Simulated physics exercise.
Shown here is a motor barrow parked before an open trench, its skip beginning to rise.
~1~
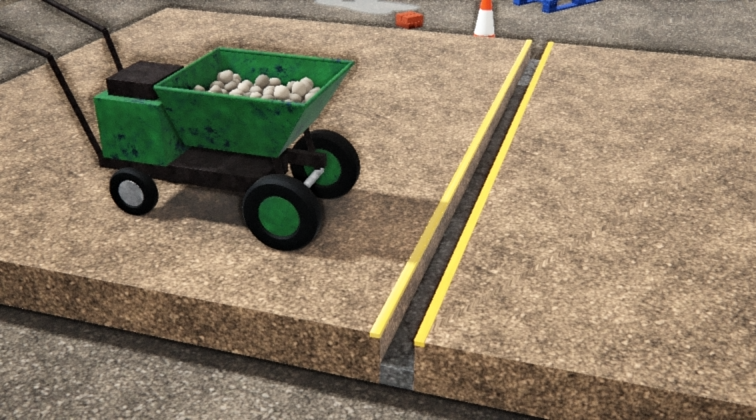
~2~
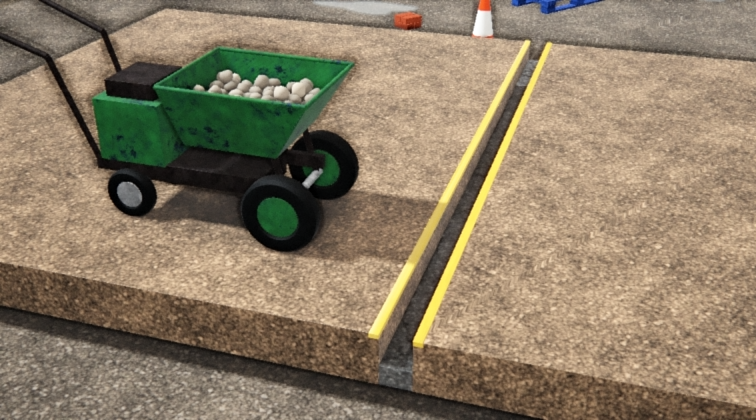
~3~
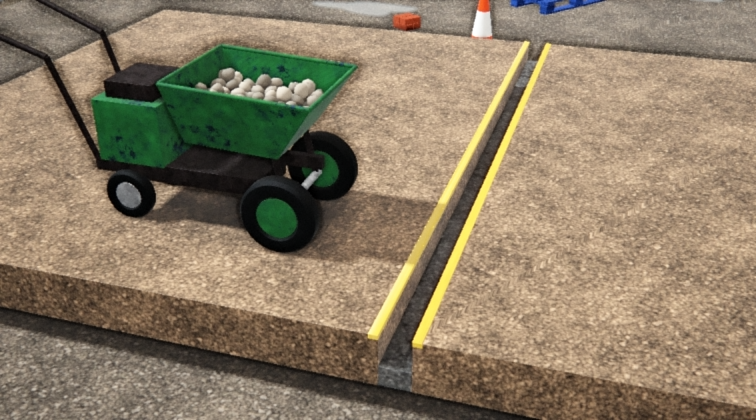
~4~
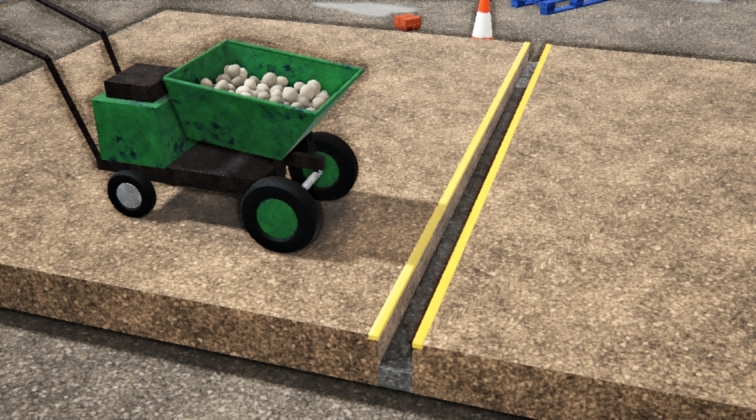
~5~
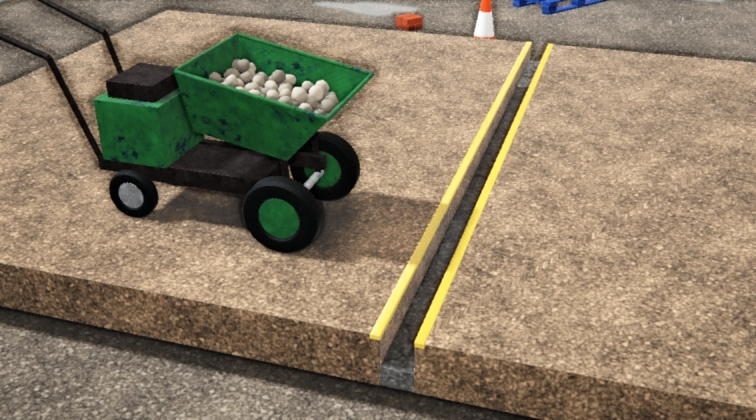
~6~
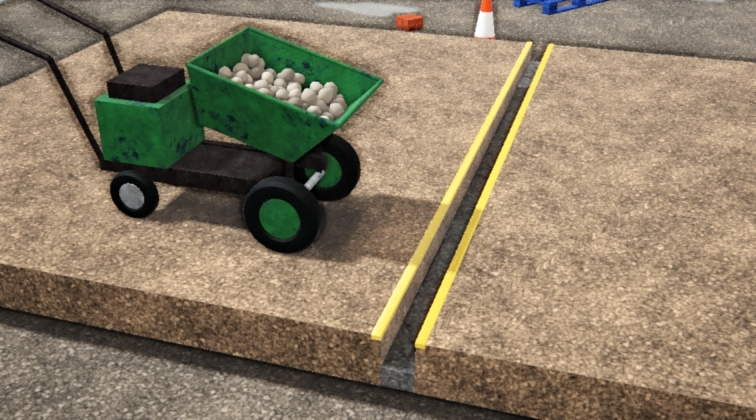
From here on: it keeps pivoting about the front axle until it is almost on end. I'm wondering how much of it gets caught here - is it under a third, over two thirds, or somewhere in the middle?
Alright, so the trench is left with a middling share, one to two thirds.
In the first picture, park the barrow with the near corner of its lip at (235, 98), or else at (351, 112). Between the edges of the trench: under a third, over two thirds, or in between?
Place one, below one third; place two, less than a third.
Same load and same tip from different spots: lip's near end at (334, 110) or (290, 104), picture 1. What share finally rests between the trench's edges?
First some 30, then 50 per cent.
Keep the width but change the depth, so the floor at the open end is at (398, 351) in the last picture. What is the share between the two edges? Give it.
Around 30 percent.
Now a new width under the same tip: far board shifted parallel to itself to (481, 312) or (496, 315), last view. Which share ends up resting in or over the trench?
Near 90 % and 100 %.
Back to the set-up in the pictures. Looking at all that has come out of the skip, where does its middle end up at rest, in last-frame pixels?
Once it all stops, the middle lies near (450, 241).
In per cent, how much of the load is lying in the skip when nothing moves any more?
Close to 10 per cent, give or take.
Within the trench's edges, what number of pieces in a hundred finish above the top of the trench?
Estimate: Around 30 %.
Just after the last frame, skip tipped steeply; every one in the skip.
A moment on, skip tipped right over; the larger part in the skip; just a few short of the trench; about a tenth in or heaped over the trench; just a few beyond it; just a few falling.
Further on, skip tipped right over; about a tenth in the skip; about a tenth short of the trench; roughly half in or heaped over the trench; roughly a quarter beyond it.
When it is over, skip tipped right over; about a tenth in the skip; about a tenth short of the trench; roughly half in or heaped over the trench; roughly a quarter beyond it.
